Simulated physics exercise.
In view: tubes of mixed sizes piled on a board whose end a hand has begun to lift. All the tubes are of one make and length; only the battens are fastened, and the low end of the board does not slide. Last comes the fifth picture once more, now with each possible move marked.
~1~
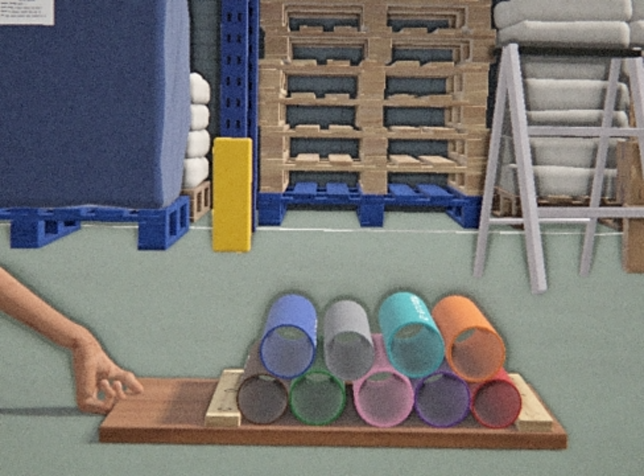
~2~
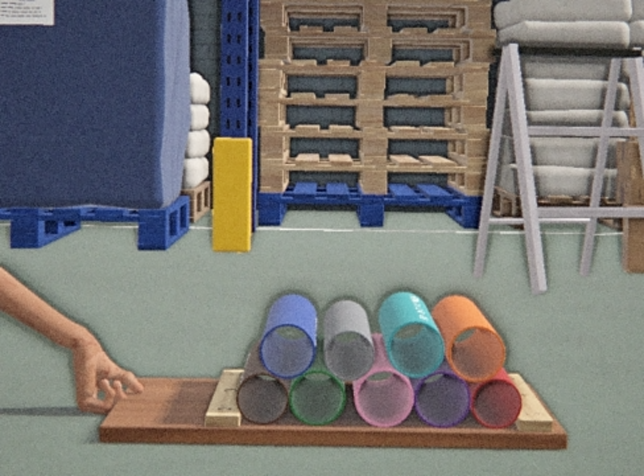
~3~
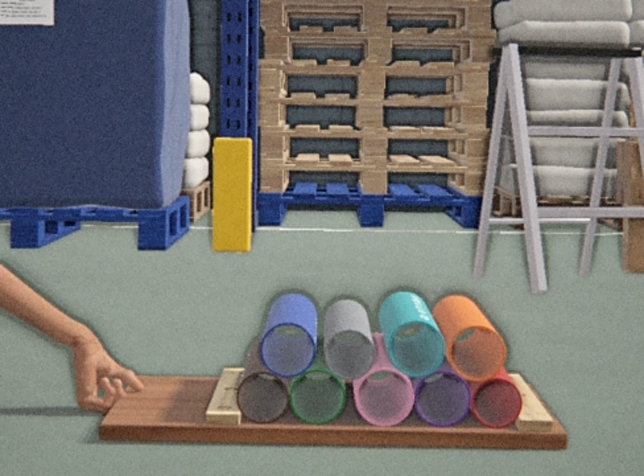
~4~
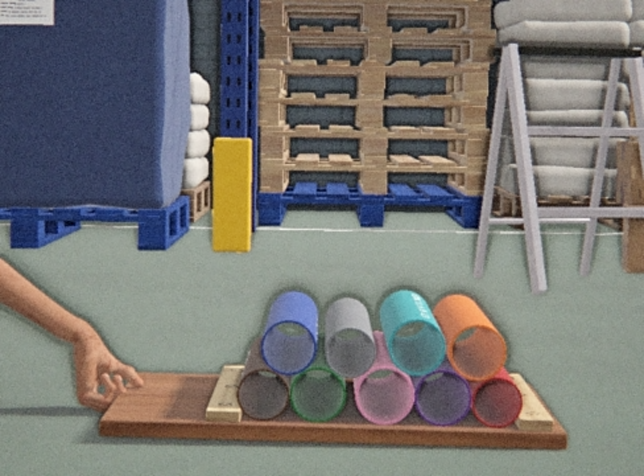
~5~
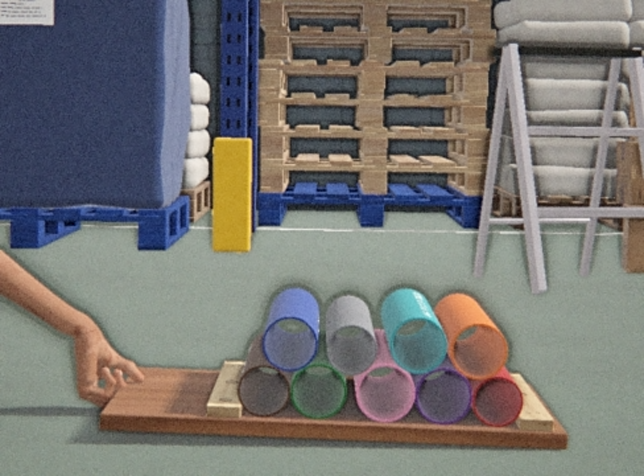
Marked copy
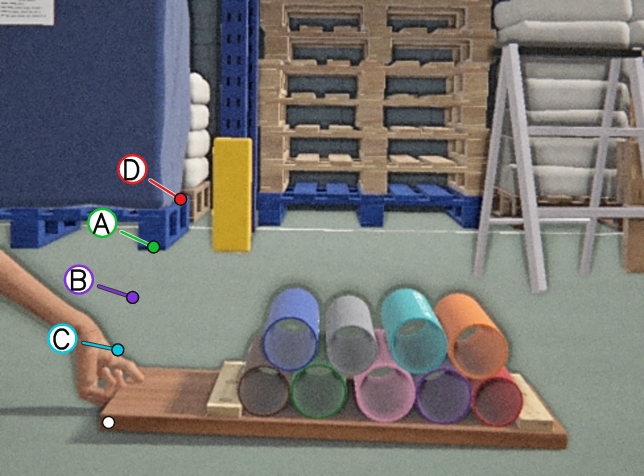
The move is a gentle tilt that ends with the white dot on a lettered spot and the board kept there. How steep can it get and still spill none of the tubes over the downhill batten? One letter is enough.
It can be raised to B.
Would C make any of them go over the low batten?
No, at C.
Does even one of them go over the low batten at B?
At B: No.
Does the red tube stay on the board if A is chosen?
The red tube: Yes.
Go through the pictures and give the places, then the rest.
Board (333, 405); brown tube (262, 399); green tube (317, 398), in the first frame.
Green tube (317, 398); pink tube (384, 398), in the second frame.
Board (333, 404); red tube (497, 403), in the third frame.
Board (333, 402); brown tube (263, 395); green tube (318, 395), in the fourth frame.
Board (333, 399); brown tube (264, 391); green tube (318, 391), in the fifth frame.
On the marked copy, A at (153, 247); B at (133, 297); C at (118, 350); D at (181, 199); the white dot at (108, 422).
Following B. Soon after the start, board at 13°.
Later, board at 18°.
In the end, board at 18°, none over the low batten.
As for the rest, A one over the low batten (orange); C none over the low batten; D nine over the low batten.
